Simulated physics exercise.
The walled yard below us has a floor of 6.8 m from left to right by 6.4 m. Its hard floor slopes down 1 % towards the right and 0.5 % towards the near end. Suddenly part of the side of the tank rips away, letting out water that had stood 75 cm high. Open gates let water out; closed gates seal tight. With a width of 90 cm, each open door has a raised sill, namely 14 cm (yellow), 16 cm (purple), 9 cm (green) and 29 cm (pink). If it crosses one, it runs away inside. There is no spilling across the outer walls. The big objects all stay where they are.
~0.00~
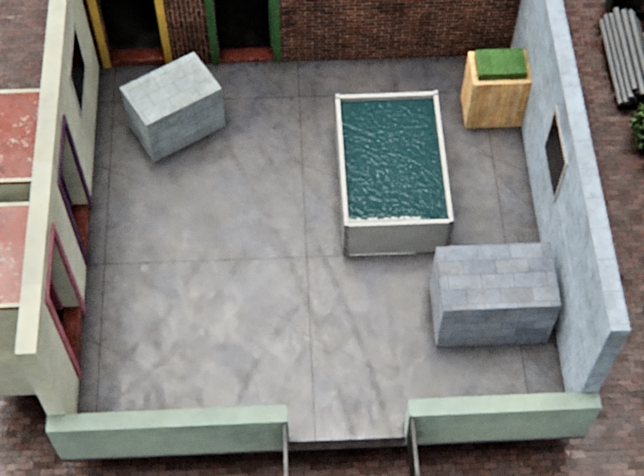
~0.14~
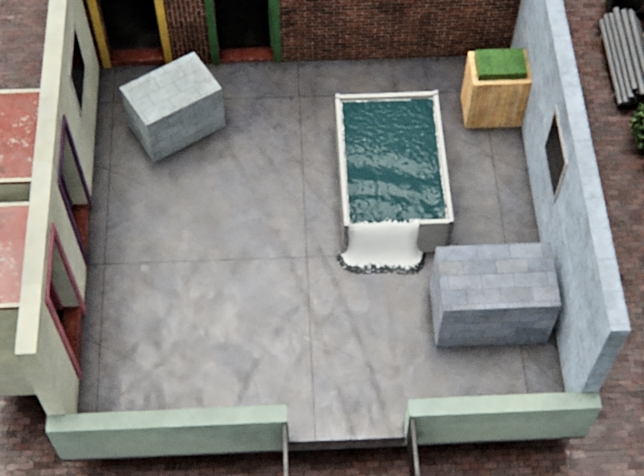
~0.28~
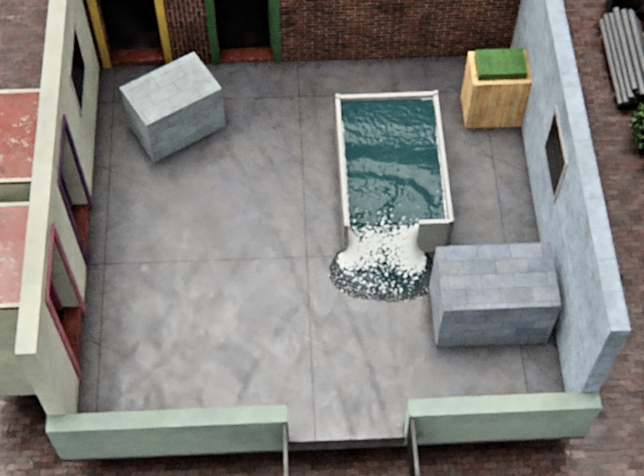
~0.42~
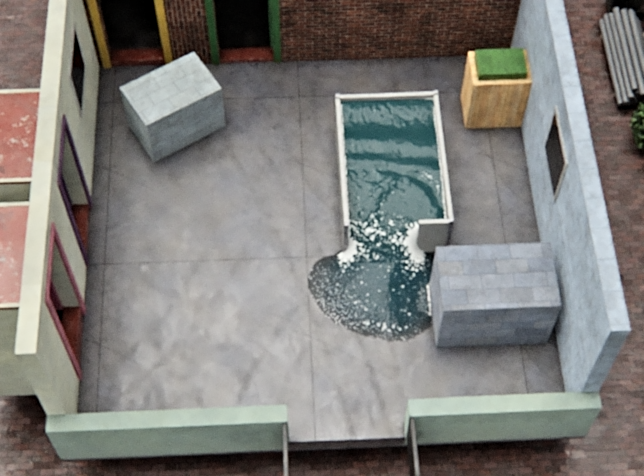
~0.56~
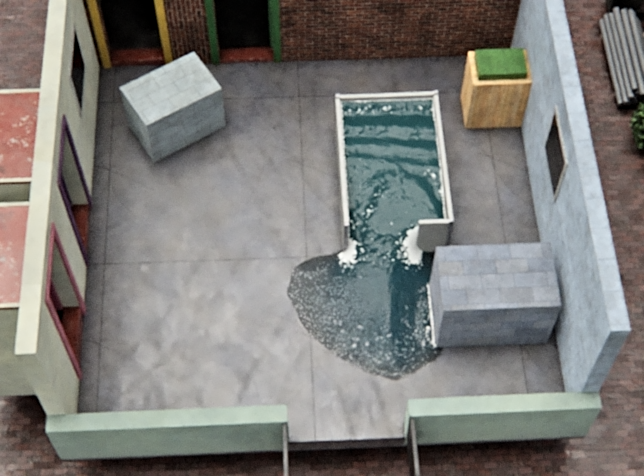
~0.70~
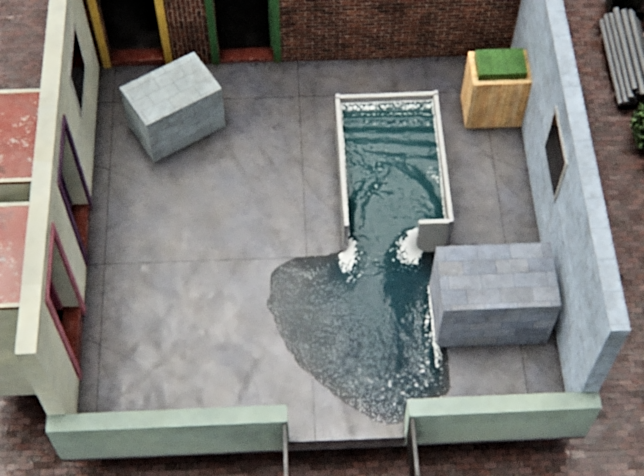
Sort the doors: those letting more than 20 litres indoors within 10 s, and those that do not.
The yellow door is among those that do not; the purple door is among those that do not; the green door is among those that do not; the pink door is among those that do not.
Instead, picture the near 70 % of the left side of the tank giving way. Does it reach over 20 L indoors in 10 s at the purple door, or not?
Well, at purple it would be too much.
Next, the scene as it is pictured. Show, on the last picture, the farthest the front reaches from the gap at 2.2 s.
(103, 432).
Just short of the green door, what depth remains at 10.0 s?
Roughly 0.0 centimetres.
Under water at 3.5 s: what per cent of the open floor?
Wet share: Near 35 percent.
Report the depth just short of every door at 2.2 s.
Door by door, in cm: Yellow reads 0, purple reads 0, green reads 0, pink reads 0.
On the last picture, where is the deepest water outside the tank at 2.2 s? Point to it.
In the last picture, around (418, 420).
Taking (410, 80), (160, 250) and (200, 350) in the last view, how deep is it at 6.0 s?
1, 2 and 4 cm, respectively.
After 1.4 s water covers 25 % of the floor and is deepest (41 cm) near (418, 420); yellow door not reached, purple door not reached, green door not reached, pink door not reached.
After 2.2 s water covers 30 % of the floor and is deepest (35 cm) near (418, 420); yellow door not reached, purple door not reached, green door not reached, pink door not reached.
After 3.5 s water covers 35 % of the floor and is deepest (22 cm) near (560, 414); yellow door not reached, purple door not reached, green door not reached, pink door 8 cm at the sill, 0 L in.
After 6.0 s water covers 60 % of the floor and is deepest (15 cm) near (560, 414); yellow door not reached, purple door 2 cm at the sill, 0 L in, green door not reached, pink door 4 cm at the sill, 0 L in.
After 10.0 s water covers 85 % of the floor and is deepest (8 cm) near (560, 414); yellow door 2 cm at the sill, 0 L in, purple door 1 cm at the sill, 0 L in, green door not reached, pink door 2 cm at the sill, 0 L in.
